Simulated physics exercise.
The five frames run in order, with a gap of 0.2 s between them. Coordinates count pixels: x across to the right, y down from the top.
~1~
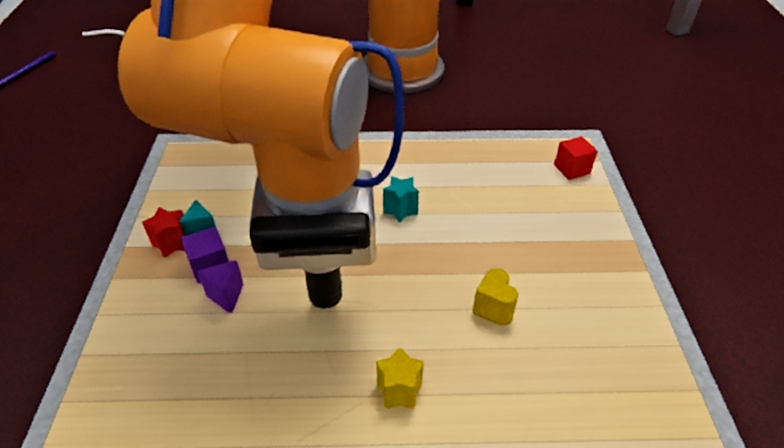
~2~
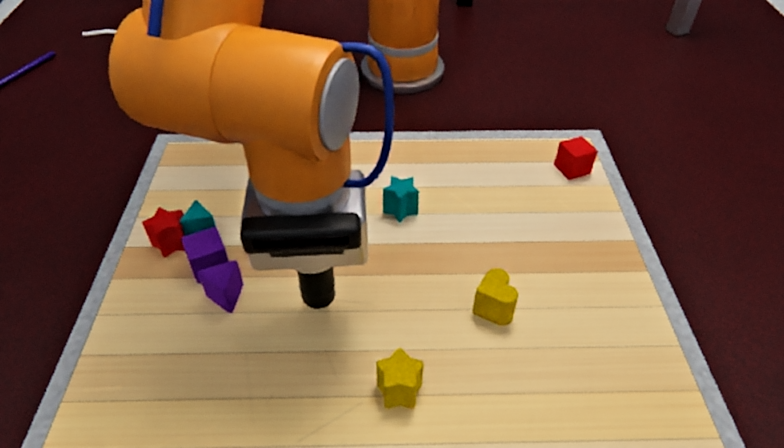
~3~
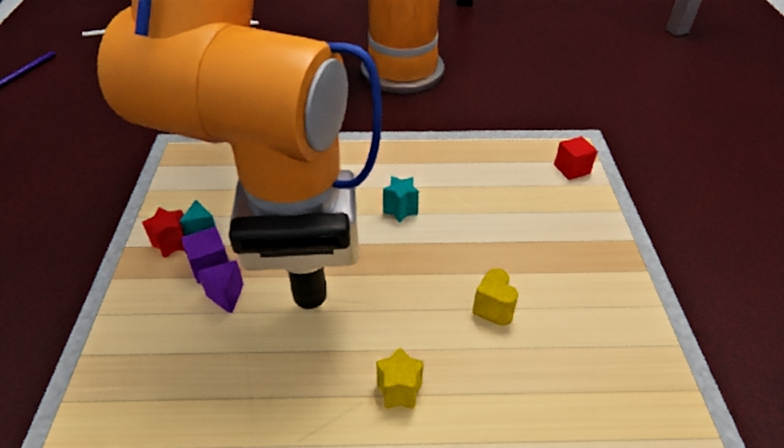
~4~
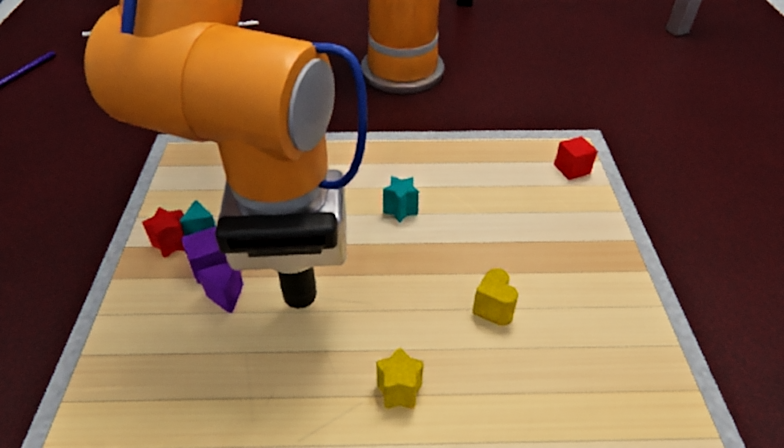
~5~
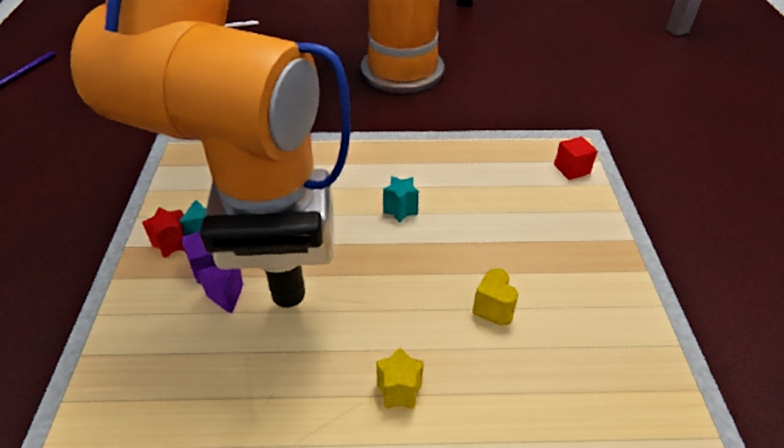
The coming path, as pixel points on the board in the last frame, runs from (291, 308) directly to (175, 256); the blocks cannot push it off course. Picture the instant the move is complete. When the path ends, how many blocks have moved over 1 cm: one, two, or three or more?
My answer is three or more.
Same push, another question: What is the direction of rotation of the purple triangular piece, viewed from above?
Prediction: Counterclockwise.
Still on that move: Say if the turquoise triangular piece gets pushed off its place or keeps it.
From what I can tell, it won't keep its place.
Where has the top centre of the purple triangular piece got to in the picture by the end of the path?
The top centre is at (193, 271).
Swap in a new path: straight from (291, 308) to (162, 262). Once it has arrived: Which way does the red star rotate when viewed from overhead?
Seen from above, its turn is counter-clockwise.
On the path given first. One third of the way, rod (248, 276); purple triangular piece (214, 273), turned 15° anticlockwise.
Two thirds of the way, rod (208, 259); red star (159, 216), turned 15° anticlockwise; turquoise triangular piece (193, 206); purple square (188, 229); purple triangular piece (193, 271), turned 70° anticlockwise.
At the end, rod (170, 244); red star (144, 197), turned 45° anticlockwise; turquoise triangular piece (188, 190); purple square (170, 209), turned 25° clockwise; purple triangular piece (193, 271), turned 70° anticlockwise.
